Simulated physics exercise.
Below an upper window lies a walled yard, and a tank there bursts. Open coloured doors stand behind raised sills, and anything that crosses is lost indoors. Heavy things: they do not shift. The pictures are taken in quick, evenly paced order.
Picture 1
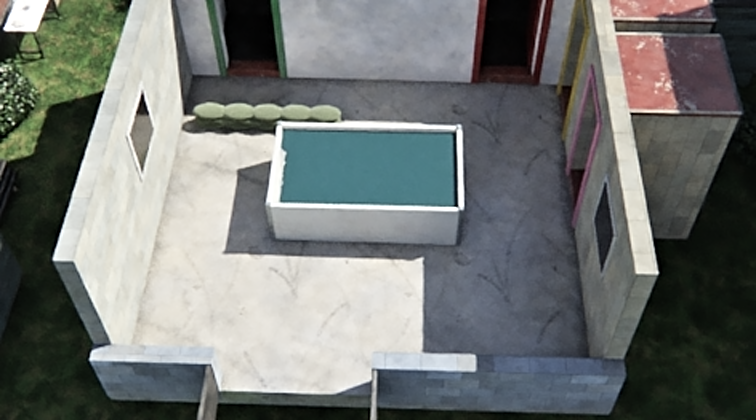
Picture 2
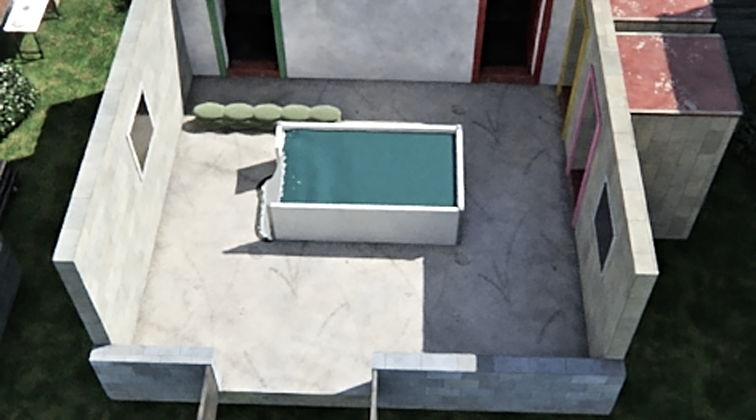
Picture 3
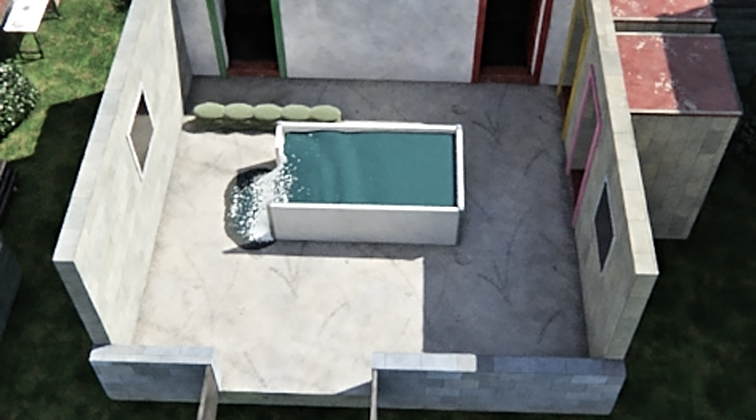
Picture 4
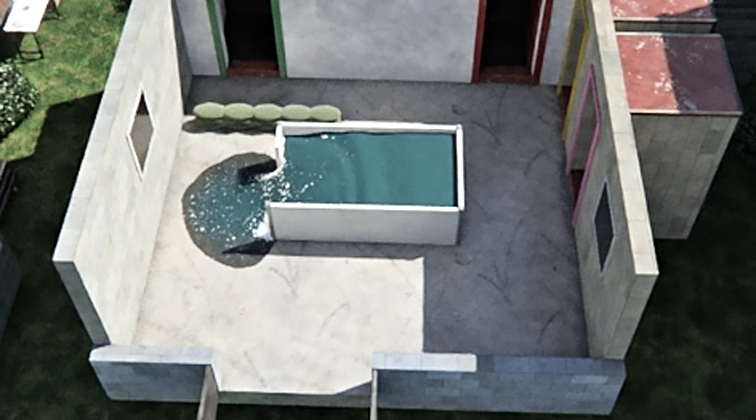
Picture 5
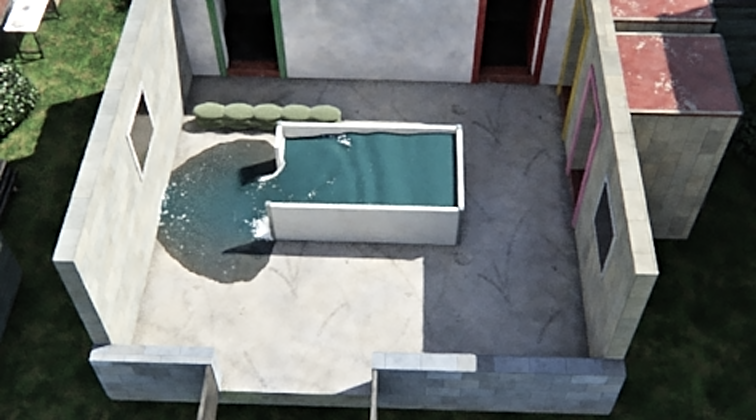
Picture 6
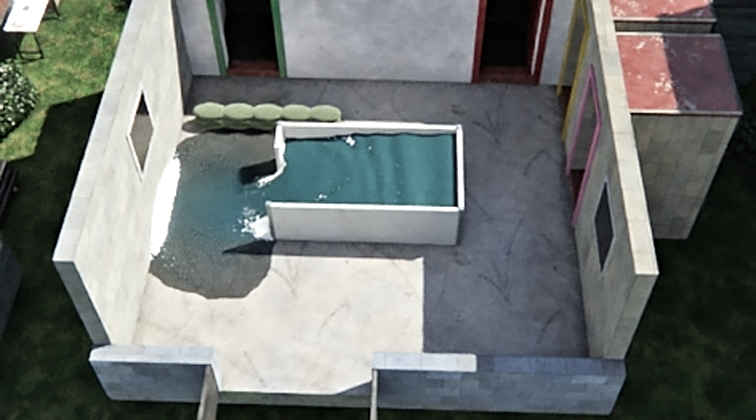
Water bursts from the left end of a tank and spreads across the walled yard.
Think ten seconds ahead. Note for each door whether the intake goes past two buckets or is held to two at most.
One by one: The green door stays within two buckets of inflow, the yellow door stays within two buckets of inflow, the pink door stays within two buckets of inflow, the red door stays within two buckets of inflow.
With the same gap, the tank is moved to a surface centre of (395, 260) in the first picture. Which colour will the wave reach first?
That would be the green one.
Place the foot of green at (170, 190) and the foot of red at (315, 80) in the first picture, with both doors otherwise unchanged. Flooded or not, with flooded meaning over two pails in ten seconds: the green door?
Answer: Green crosses the line.
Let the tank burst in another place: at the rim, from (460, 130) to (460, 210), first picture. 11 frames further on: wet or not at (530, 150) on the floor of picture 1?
At that place: Flooded.
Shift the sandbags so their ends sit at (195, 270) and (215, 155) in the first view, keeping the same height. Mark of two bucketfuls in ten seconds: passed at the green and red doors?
As I see it, the green door tops the limit and the red door remains within the limit.
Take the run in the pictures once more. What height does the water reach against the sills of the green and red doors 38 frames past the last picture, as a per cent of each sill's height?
Approx. 50 % then 50 %.
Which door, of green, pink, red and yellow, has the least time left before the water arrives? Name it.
Looks like the door marked green gets there first.
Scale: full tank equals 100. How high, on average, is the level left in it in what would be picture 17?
Near 56 in a hundred.
A moment on, water covers 20 % of the floor; the green door not reached, the yellow door not reached, the pink door not reached, the red door not reached.
Next, water covers 25 % of the floor; the green door wet at the sill, nothing in, the yellow door not reached, the pink door not reached, the red door not reached.
Then, water covers 60 % of the floor; the green door under two buckets in, the yellow door not reached, the pink door not reached, the red door not reached.
Later, water covers 90 % of the floor; the green door under two buckets in, the yellow door wet at the sill, nothing in, the pink door wet at the sill, nothing in, the red door wet at the sill, nothing in.
In the end, water covers 95 % of the floor; the green door under two buckets in, the yellow door wet at the sill, nothing in, the pink door wet at the sill, nothing in, the red door wet at the sill, nothing in.
